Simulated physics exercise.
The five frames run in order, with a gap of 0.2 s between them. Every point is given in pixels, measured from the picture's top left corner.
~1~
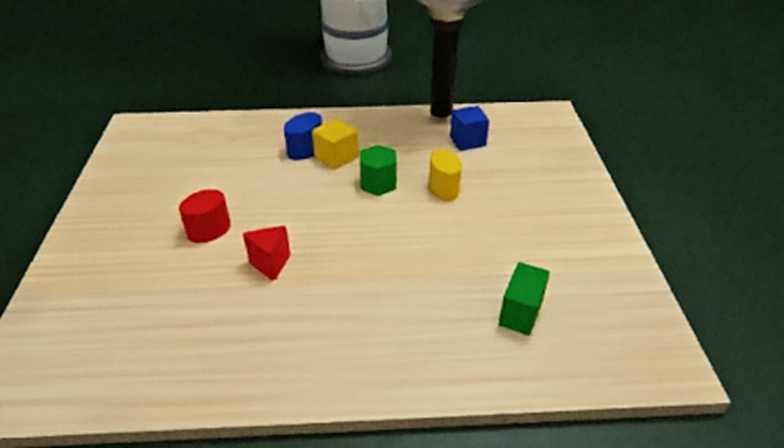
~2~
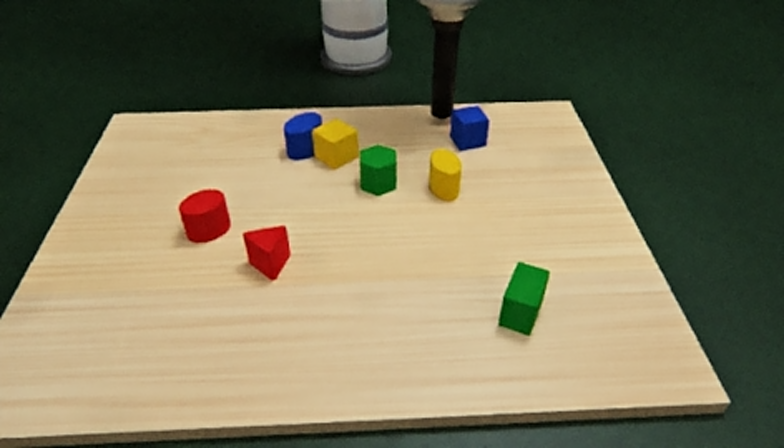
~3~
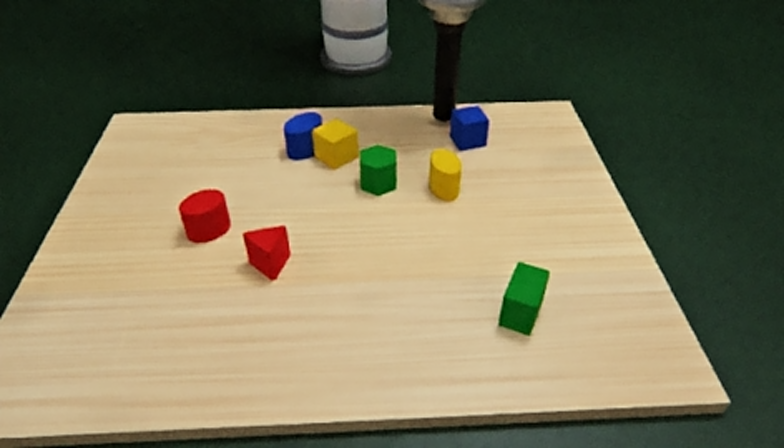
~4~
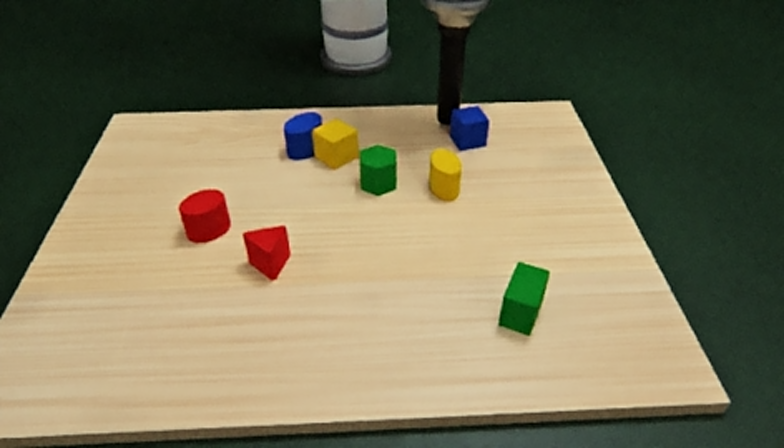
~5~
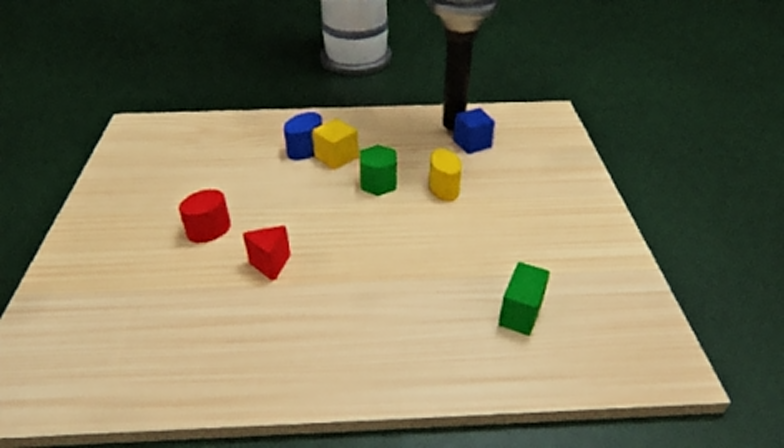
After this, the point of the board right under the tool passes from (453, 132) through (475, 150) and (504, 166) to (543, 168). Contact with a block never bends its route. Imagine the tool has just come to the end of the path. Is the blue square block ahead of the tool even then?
The answer is yes.
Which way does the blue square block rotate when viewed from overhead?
The twist is anticlockwise.
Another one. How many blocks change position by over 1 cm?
Only one block.
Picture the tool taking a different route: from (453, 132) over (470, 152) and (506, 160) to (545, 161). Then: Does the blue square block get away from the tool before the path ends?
It seems not.
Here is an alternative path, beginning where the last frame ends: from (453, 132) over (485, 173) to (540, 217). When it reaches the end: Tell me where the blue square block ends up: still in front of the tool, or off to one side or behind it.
My prediction: No longer in front.
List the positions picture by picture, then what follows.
The first frame shows tool's lower end at (441, 112); yellow oval block at (446, 160); blue square block at (471, 114).
The second frame shows tool at (442, 113); blocks still.
The third frame shows tool at (444, 115); blocks still.
The fourth frame shows tool at (448, 119); blocks still.
The fifth frame shows tool at (454, 124); yellow oval block at (446, 160); blue square block at (476, 117).
The first path, step by step. One third of the way, tool at (477, 143); blue square block at (506, 130), turned 40° anticlockwise.
Two thirds of the way, tool at (506, 157); blue square block at (539, 140), turned 75° anticlockwise.
At the end, tool at (545, 160); yellow oval block still; blue square block at (578, 146), turned 50° anticlockwise.
